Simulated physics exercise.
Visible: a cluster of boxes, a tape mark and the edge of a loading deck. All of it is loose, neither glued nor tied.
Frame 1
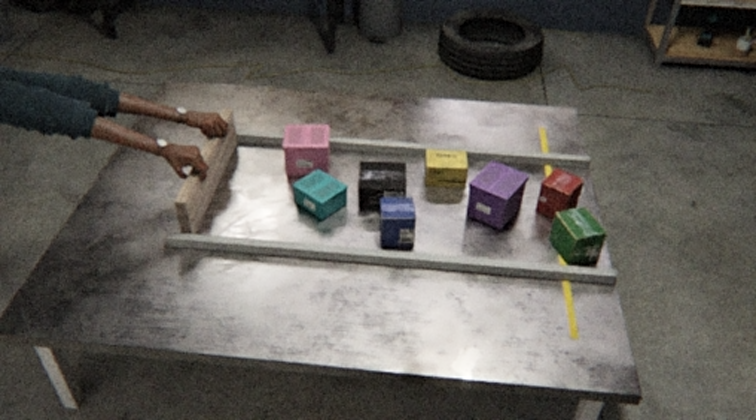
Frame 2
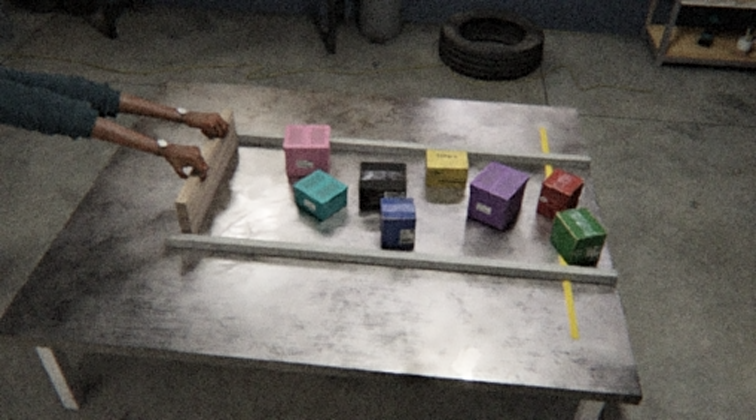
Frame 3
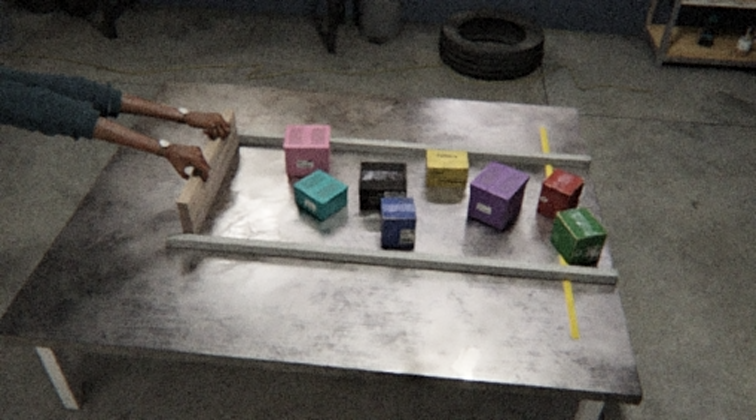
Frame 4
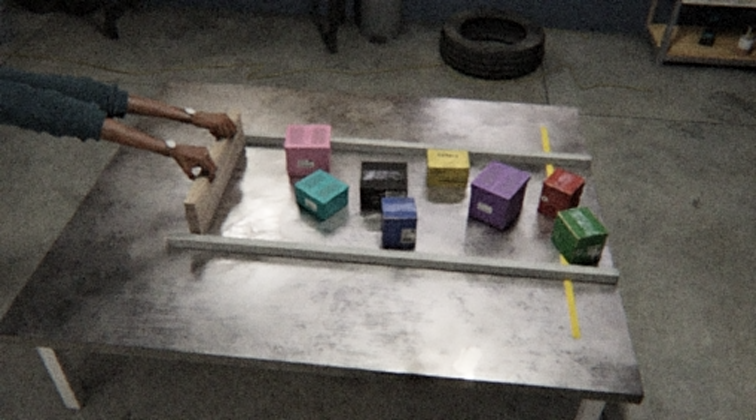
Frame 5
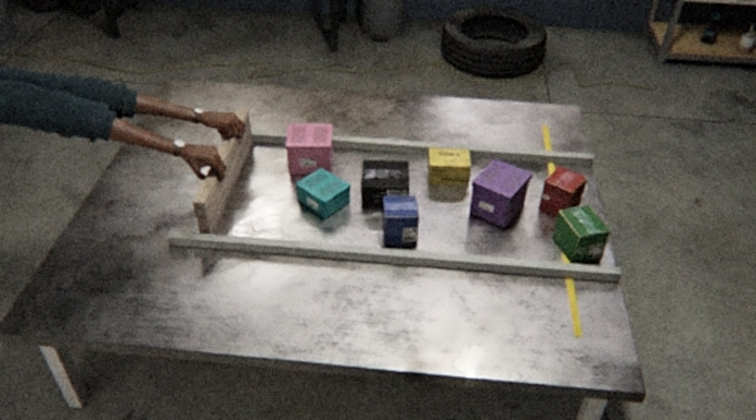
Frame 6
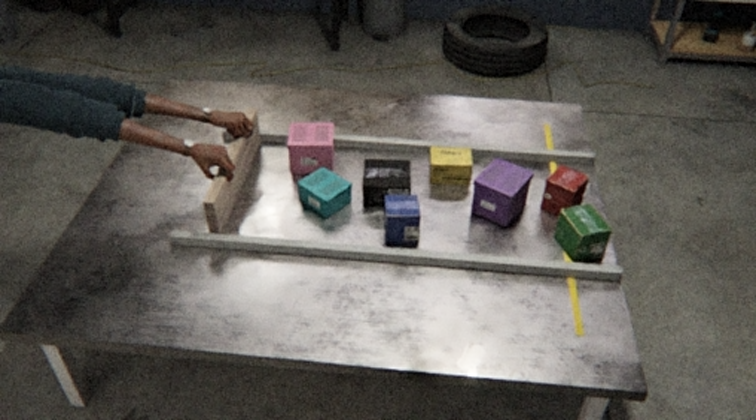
On a metal table in a workshop, two hands slide a wooden plank right toward scattered coloured boxes, which stay still.
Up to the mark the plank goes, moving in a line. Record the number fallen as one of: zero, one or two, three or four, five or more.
Number fallen: Five or more.
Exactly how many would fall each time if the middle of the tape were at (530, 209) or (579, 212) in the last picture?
Respectively 2 and 5.
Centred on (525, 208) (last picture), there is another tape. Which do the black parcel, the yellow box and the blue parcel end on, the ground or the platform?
Black parcel stays put, yellow box stays put, blue parcel stays put.
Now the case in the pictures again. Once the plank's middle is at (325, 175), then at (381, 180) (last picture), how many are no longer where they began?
Counting first: 3, next 5.
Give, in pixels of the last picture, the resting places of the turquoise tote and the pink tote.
The turquoise tote ends up near (590, 221), and the pink tote near (581, 167).
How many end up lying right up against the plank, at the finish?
All in all, 3.
Early on, none off yet; green parcel at rest near (582, 234); red box at rest near (564, 192); purple tote at rest near (501, 193).
A while later, none off yet; green parcel at rest near (582, 234); red box travelled a little near (575, 195); purple tote travelled a little near (528, 199).
Further along, none off yet; green parcel travelled about its own width near (616, 241); red box leaning a little near (621, 200); purple tote travelled well along near (592, 212).
Finally, the number that fall off is five or more; lost, black parcel, yellow box, purple tote, red box and green parcel.
